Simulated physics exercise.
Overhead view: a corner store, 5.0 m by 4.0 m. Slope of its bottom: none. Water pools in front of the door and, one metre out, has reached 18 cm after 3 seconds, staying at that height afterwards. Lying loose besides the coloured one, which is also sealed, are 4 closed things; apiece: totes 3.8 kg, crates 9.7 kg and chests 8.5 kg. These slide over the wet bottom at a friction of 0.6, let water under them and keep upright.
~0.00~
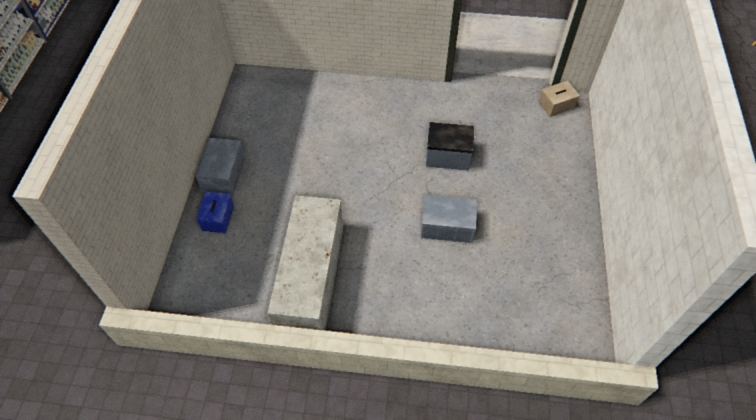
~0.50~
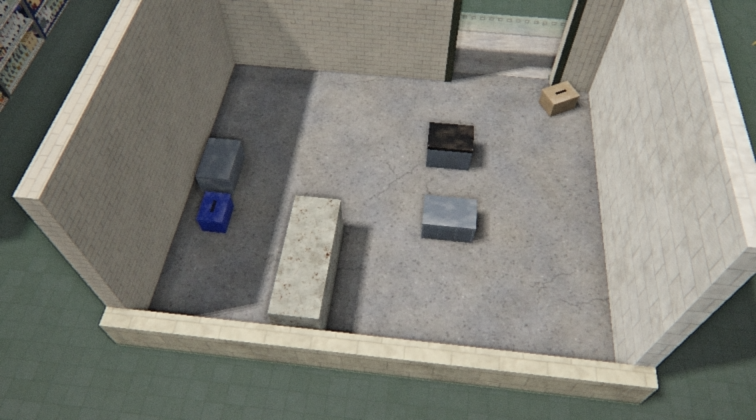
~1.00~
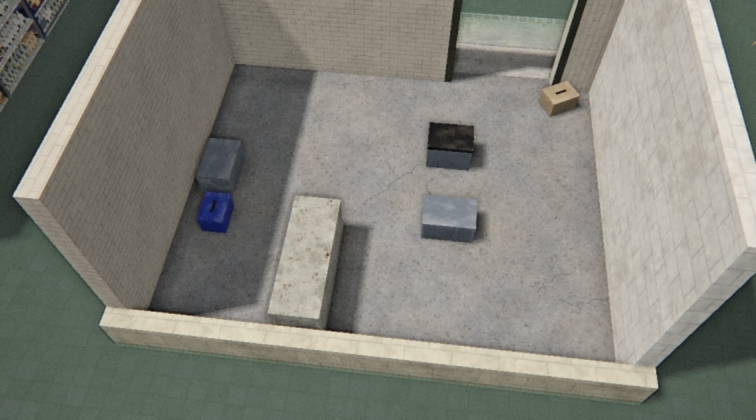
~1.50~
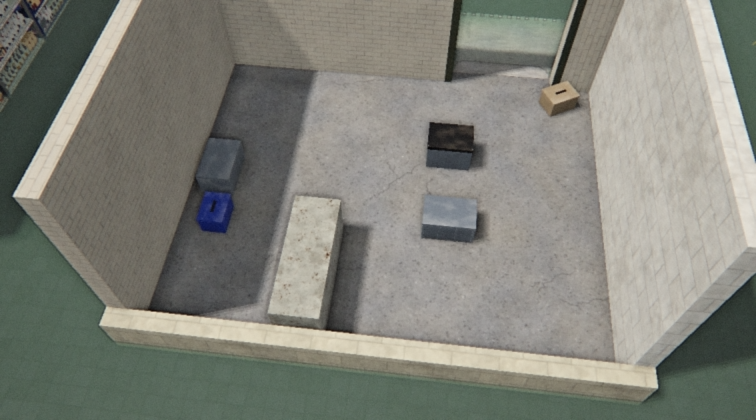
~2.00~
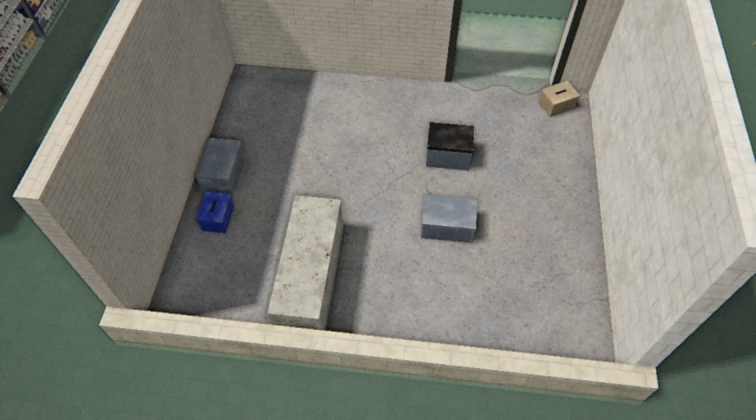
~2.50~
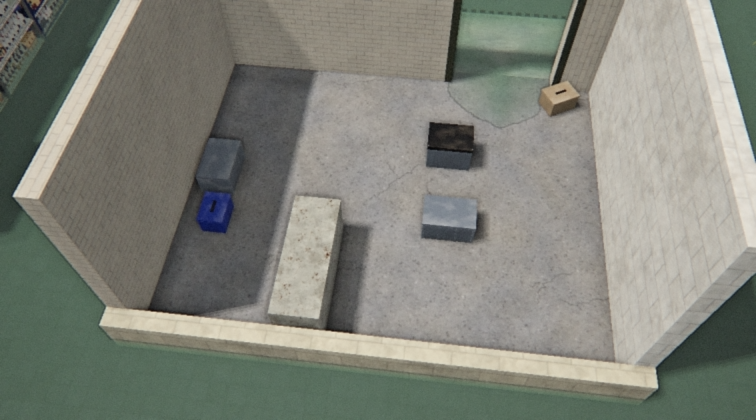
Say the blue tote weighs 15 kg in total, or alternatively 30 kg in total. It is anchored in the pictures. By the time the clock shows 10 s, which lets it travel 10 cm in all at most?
It seems the lighter option will anchor it.
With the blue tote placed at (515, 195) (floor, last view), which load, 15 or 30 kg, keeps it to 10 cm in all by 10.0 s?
Here the lighter suffices.
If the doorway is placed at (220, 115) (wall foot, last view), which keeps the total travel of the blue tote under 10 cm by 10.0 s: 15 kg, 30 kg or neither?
In that case the lower weight is enough.
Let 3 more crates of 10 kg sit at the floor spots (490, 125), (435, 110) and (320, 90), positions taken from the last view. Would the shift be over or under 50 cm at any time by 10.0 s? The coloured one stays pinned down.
Result, in order - exceeds it; falls shy; falls shy.
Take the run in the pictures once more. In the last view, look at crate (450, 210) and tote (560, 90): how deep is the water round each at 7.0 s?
First roughly 5 cm, second roughly 3 cm.
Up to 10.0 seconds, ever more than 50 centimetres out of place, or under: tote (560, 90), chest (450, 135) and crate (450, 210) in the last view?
In order, the three come out beneath, above and above.
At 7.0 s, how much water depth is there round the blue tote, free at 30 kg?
Close to 2 cm deep.
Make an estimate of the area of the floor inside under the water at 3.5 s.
The covered patch comes to about 3.0 m2.
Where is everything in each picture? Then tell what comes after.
In the first picture, the blue tote at (214, 207) rests on the ground; 0.0 m2 under water; 0 of 5 have shifted.
In the second picture, the blue tote at (214, 207), on the bottom; 0.0 m2 under water; 0 of 5 have shifted.
In the third picture, the blue tote at (214, 207) rests on the ground; 0.0 m2 under water; 0 of 5 have shifted.
In the fourth picture, the blue tote at (214, 207), on the bottom; 0.0 m2 under water; 0 of 5 have shifted.
In the fifth picture, the blue tote at (214, 207) rests on the ground; 0.1 m2 under water; 0 of 5 have shifted.
In the sixth picture, the blue tote at (214, 207), on the bottom; water covers 0.8 m2; 0 of 5 have shifted.
After 3.5 s the blue tote would be 0 cm from its start with 15 kg and 0 cm from its start with 30 kg; 0 cm of water round it then.
After 4.5 s the blue tote would be 0 cm from its start with 15 kg and 0 cm from its start with 30 kg; 0 cm of water round it then.
After 7.0 s the blue tote would be 0 cm from its start with 15 kg and 0 cm from its start with 30 kg; 2 cm of water round it then.
After 10.0 s the blue tote would be 0 cm from its start with 15 kg and 0 cm from its start with 30 kg; 3 cm of water round it then.
